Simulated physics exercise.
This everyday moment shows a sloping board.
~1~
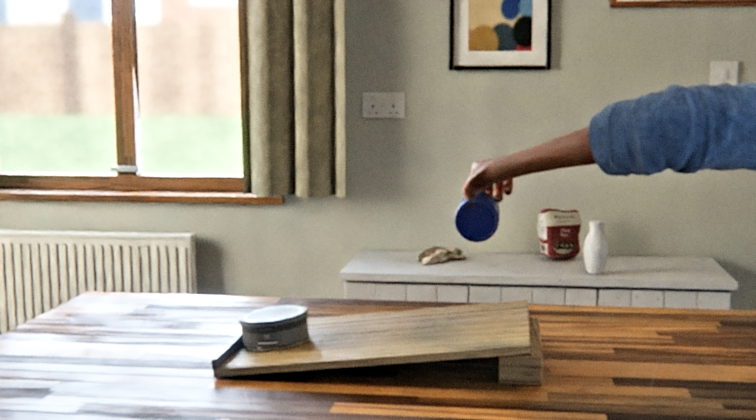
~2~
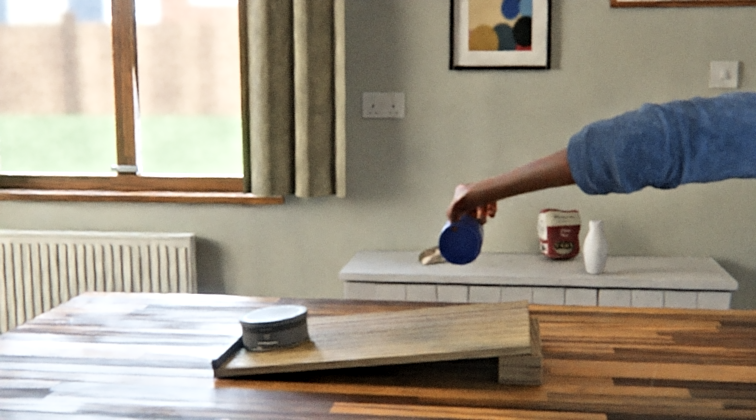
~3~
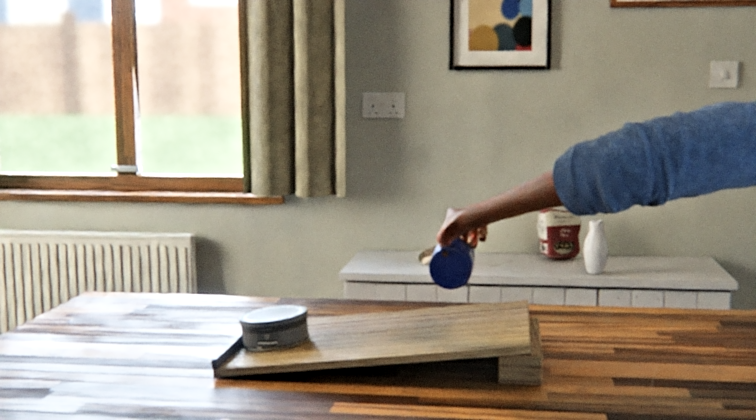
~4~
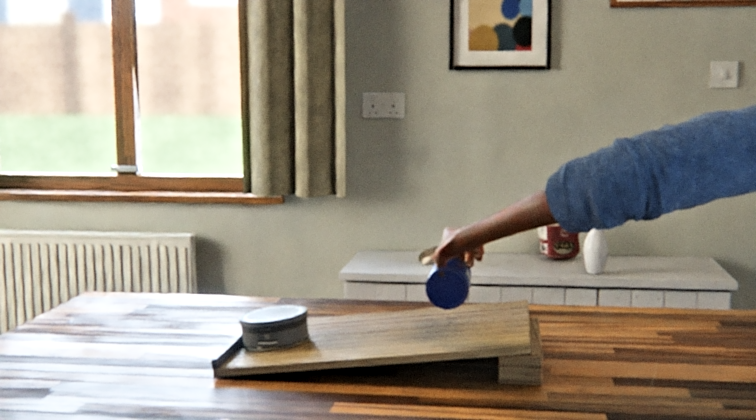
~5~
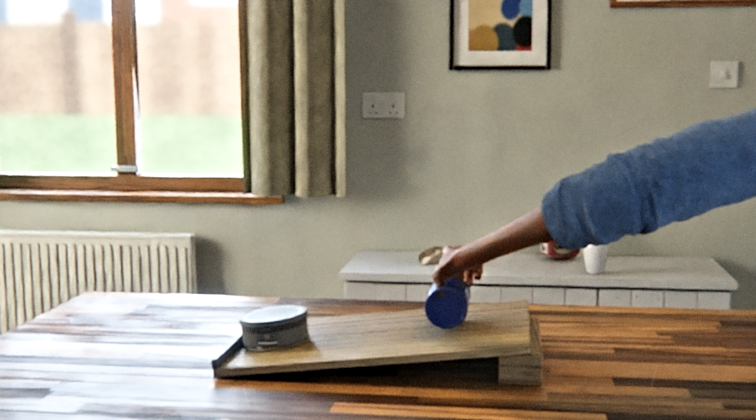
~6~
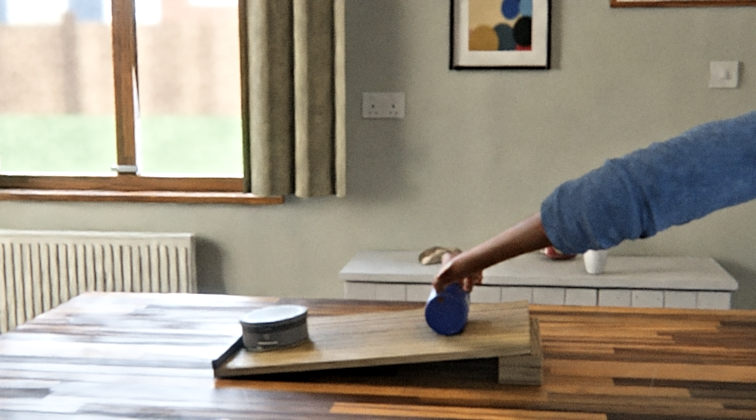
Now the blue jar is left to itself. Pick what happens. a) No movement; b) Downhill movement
b.
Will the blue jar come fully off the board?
In the end it stays aboard.
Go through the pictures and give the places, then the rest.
Still above its spot; blue jar (478, 216); grey tub (275, 328), in the first frame.
Still above its spot; blue jar (462, 238); grey tub (275, 328), in the second frame.
Still above its spot; blue jar (453, 262); grey tub (275, 328), in the third frame.
Still above its spot; blue jar (449, 281); grey tub (275, 328), in the fourth frame.
Still above its spot; blue jar (448, 300); grey tub (275, 328), in the fifth frame.
Set down, still held; blue jar (448, 306); grey tub (275, 328), in the sixth frame.
Then, 0.60 s after the last picture, blue jar rolled about its own width near (399, 310).
Then, 0.80 s after the last picture, blue jar rolled well along near (356, 314).
At rest, moved from the start, blue jar; grey tub in place. Seen from the same camera at the end, blue jar near (327, 317). The blue jar goes downhill.
